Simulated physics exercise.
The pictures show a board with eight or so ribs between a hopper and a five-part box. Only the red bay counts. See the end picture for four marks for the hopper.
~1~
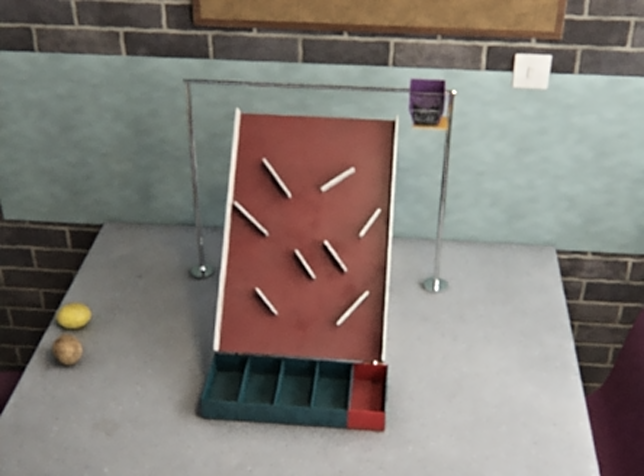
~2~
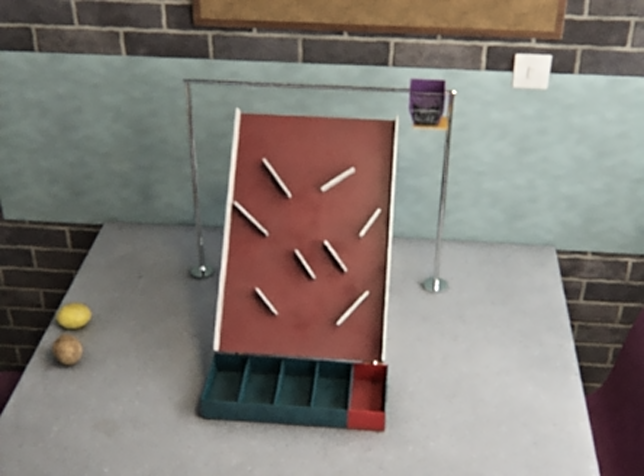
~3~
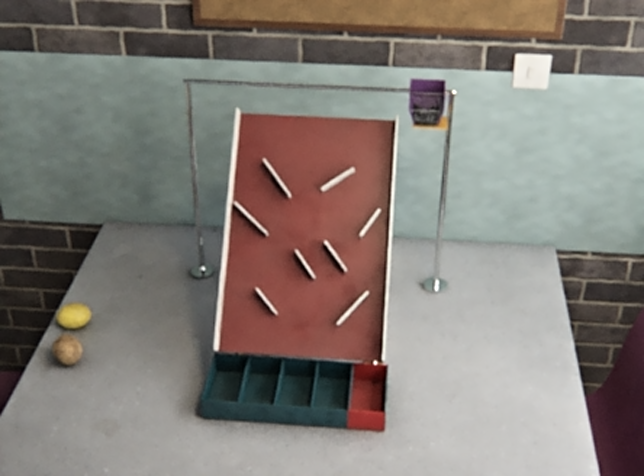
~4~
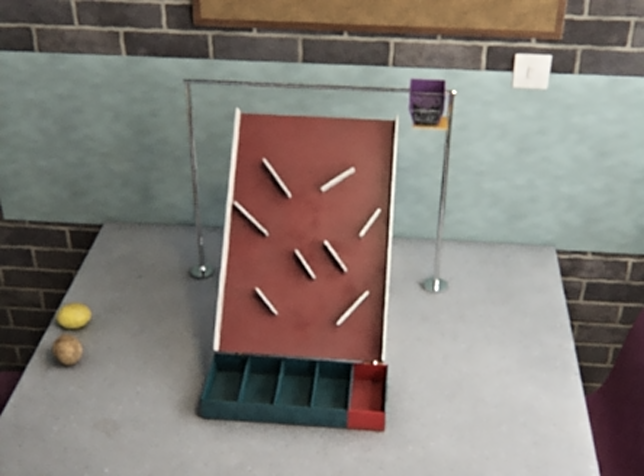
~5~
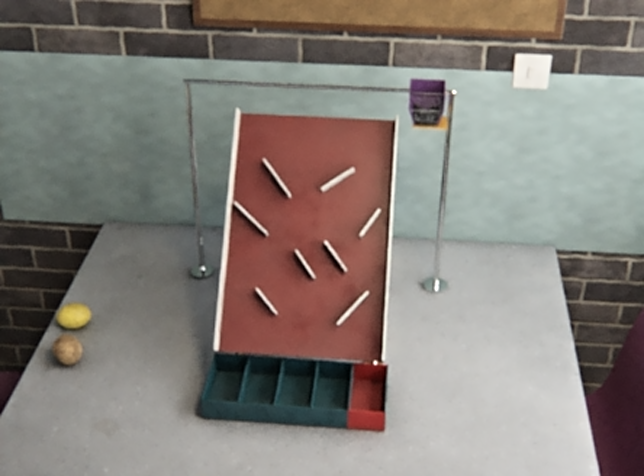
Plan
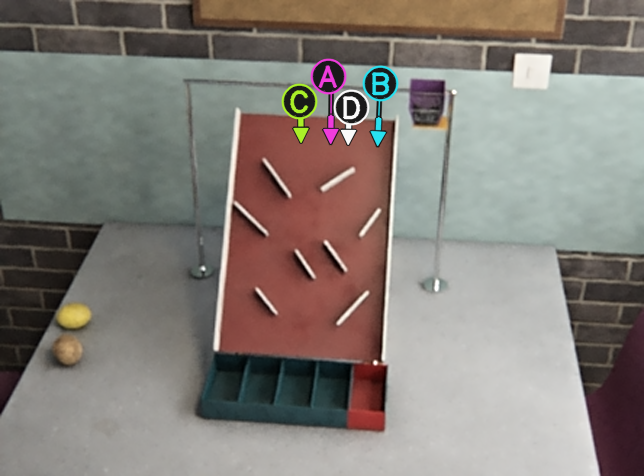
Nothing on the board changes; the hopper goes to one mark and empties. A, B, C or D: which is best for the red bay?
The answer is mark B.
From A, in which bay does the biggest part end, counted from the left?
The third from the left.
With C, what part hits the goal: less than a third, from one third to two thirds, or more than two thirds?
Mark C gives less than a third.
On the marked copy, mark A meets the board at (330, 138); mark B meets the board at (377, 140); mark C meets the board at (301, 137); mark D meets the board at (348, 139).
Choosing A, just a few in the red bay, the larger part in other bays, about a tenth held on the board.
Choosing B, roughly a third in the red bay, roughly half in other bays, about a tenth outside the box.
Choosing C, just a few in the red bay, almost all in other bays.
Choosing D, not one piece in the red bay, the larger part in other bays, about a tenth held on the board.
